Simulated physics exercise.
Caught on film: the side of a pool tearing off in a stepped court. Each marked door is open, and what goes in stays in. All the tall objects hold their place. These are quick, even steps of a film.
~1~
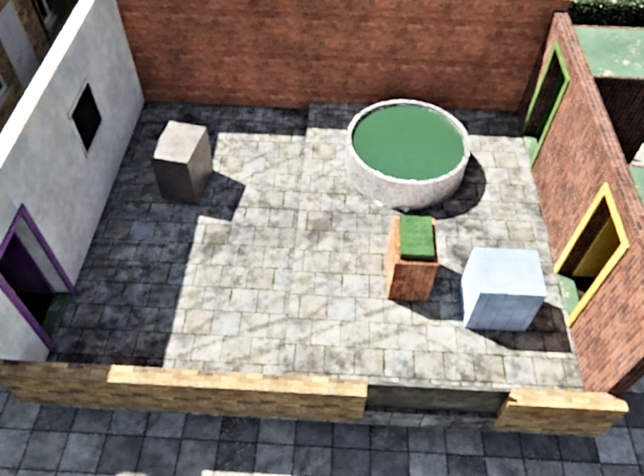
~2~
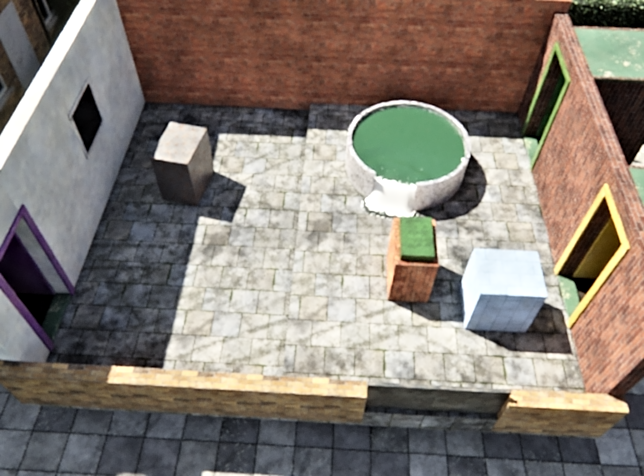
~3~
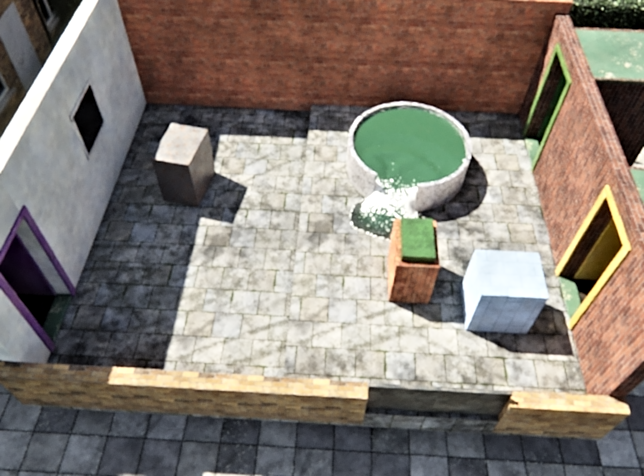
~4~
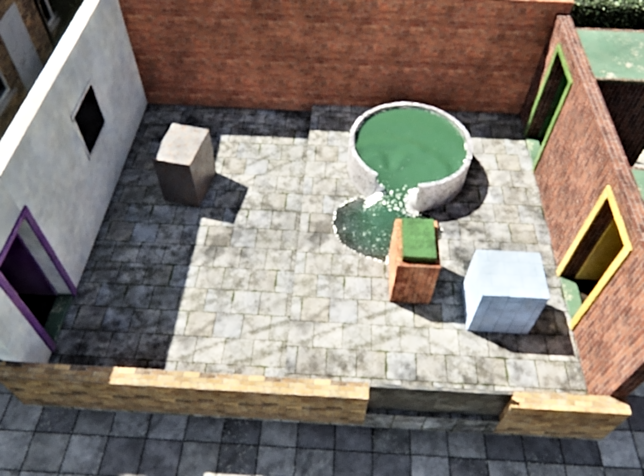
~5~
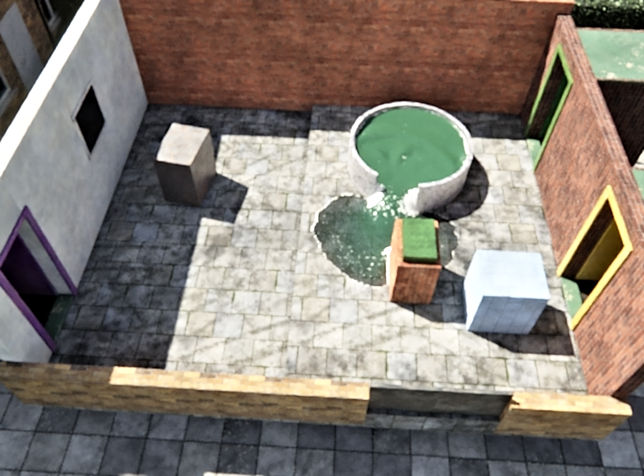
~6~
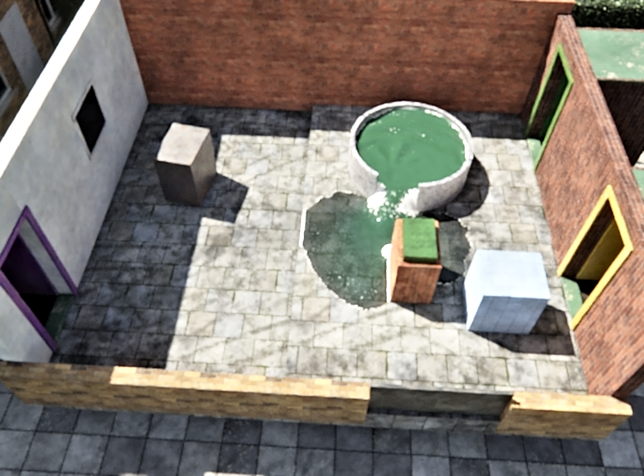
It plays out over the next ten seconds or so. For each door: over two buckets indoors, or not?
In the end: The green door admits no more than that; the purple door lets in a lot; the yellow door lets in a lot.
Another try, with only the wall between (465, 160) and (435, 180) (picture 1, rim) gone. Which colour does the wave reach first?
It is the door marked yellow.
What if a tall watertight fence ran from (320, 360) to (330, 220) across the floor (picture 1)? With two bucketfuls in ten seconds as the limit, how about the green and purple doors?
One by one: The green one is under; the purple one takes less.
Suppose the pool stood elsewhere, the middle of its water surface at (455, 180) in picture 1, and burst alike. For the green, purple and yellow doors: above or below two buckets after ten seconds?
Green door keeps below it; purple door keeps below it; yellow door floods.
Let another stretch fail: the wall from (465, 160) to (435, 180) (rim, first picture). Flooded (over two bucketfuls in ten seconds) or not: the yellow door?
In short: The yellow door goes over.
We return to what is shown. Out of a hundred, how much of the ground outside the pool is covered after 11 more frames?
Some 30 per cent.
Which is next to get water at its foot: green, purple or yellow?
It is the yellow door.
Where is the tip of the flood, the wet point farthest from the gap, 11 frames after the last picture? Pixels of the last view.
Around (161, 390).
A moment on, water covers 20 % of the floor; the green door not reached, the purple door not reached, the yellow door not reached.
Next, water covers 30 % of the floor; the green door not reached, the purple door not reached, the yellow door under two buckets in.
Then, water covers 40 % of the floor; the green door not reached, the purple door wet at the sill, nothing in, the yellow door over two buckets in.
Later, water covers 60 % of the floor; the green door wet at the sill, nothing in, the purple door over two buckets in, the yellow door far over two buckets in.
In the end, water covers 85 % of the floor; the green door wet at the sill, nothing in, the purple door far over two buckets in, the yellow door far over two buckets in.
